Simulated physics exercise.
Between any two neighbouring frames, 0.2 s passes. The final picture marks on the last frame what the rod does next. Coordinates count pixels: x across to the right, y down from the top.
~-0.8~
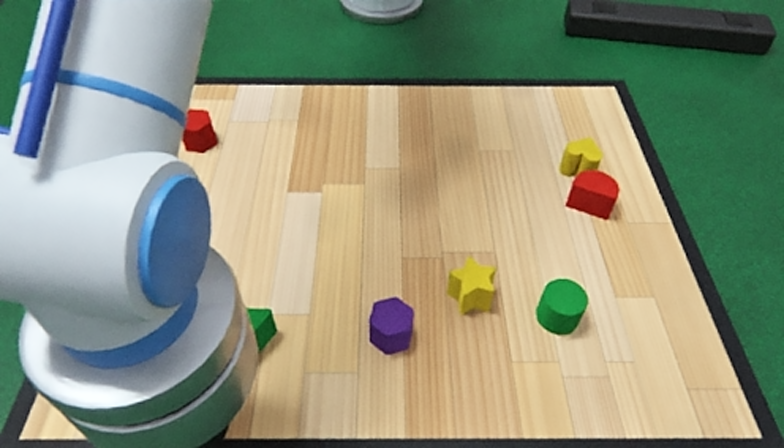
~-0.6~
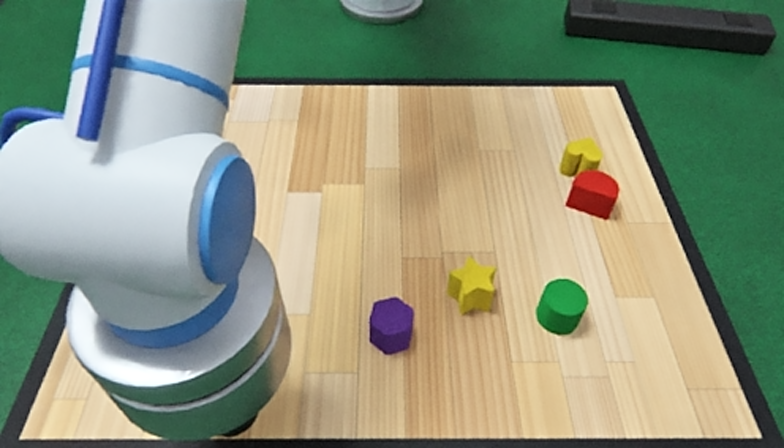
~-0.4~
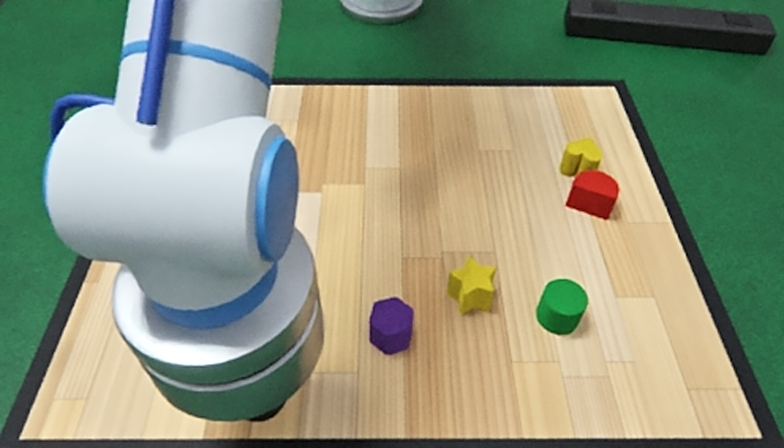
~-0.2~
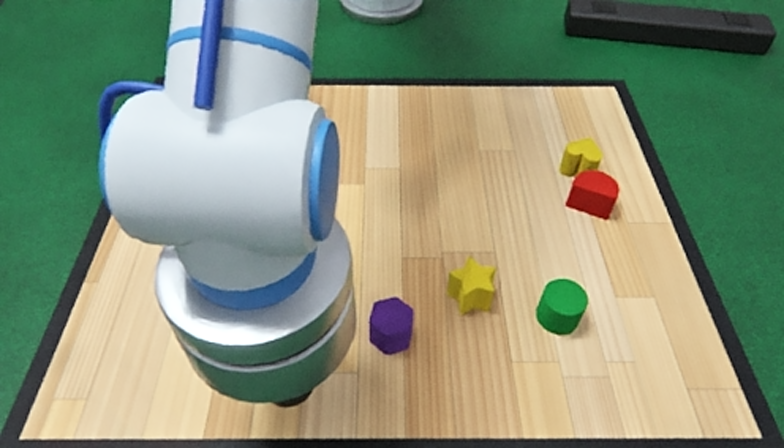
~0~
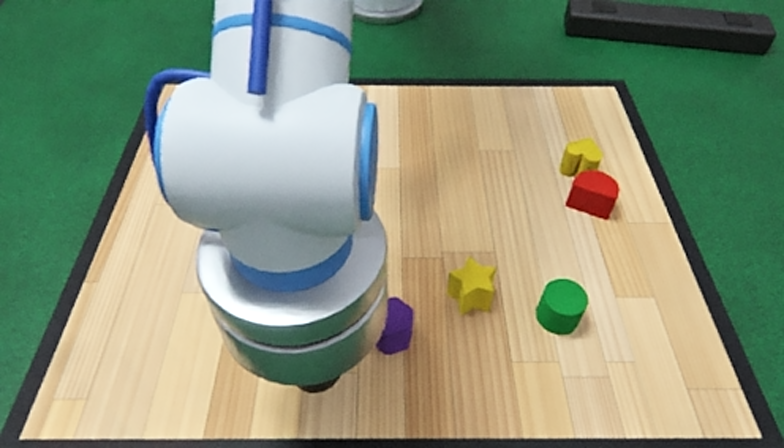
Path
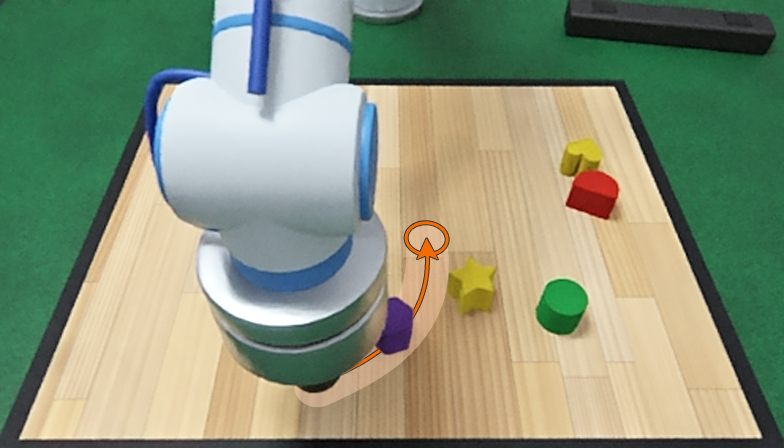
A light wood-plank board with a black border lies on a green surface, seen from above at an angle by a still camera. A white and blue robot arm stands at the left, with a purple hexagonal block and yellow star near the middle and a green round block, a red block and another yellow block to the right. The arm glides steadily rightward, covering red and green blocks at the left and then part of the purple one, while the visible blocks stay still.
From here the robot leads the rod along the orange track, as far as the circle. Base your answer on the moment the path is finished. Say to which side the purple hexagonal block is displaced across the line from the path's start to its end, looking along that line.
It is displaced to the right.
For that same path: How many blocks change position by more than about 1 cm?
In total, two blocks get moved by over 1 cm.
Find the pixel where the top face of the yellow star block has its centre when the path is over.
Its top face will be centred at roughly (497, 261).
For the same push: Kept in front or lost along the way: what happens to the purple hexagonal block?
When the path ends, it will lie beside or behind the rod.
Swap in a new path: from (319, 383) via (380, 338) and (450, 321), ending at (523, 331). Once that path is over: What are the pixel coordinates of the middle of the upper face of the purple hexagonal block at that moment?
By then it is at (542, 277).
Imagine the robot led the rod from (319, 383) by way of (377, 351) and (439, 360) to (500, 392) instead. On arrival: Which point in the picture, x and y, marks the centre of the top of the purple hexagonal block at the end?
It will likely be found at (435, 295).
Path on the board, from (319, 383) over (386, 346) and (423, 293) to (427, 238).
What follows on the original path. One third of the way, rod (387, 332); purple hexagonal block (416, 297).
Two thirds of the way, rod (424, 278); purple hexagonal block (459, 252), turned 25° clockwise; yellow star block (494, 264), turned 50° clockwise.
At the end, rod (428, 223); green triangular block in place; purple hexagonal block (471, 229), turned 95° clockwise; yellow star block (497, 261), turned 70° clockwise.
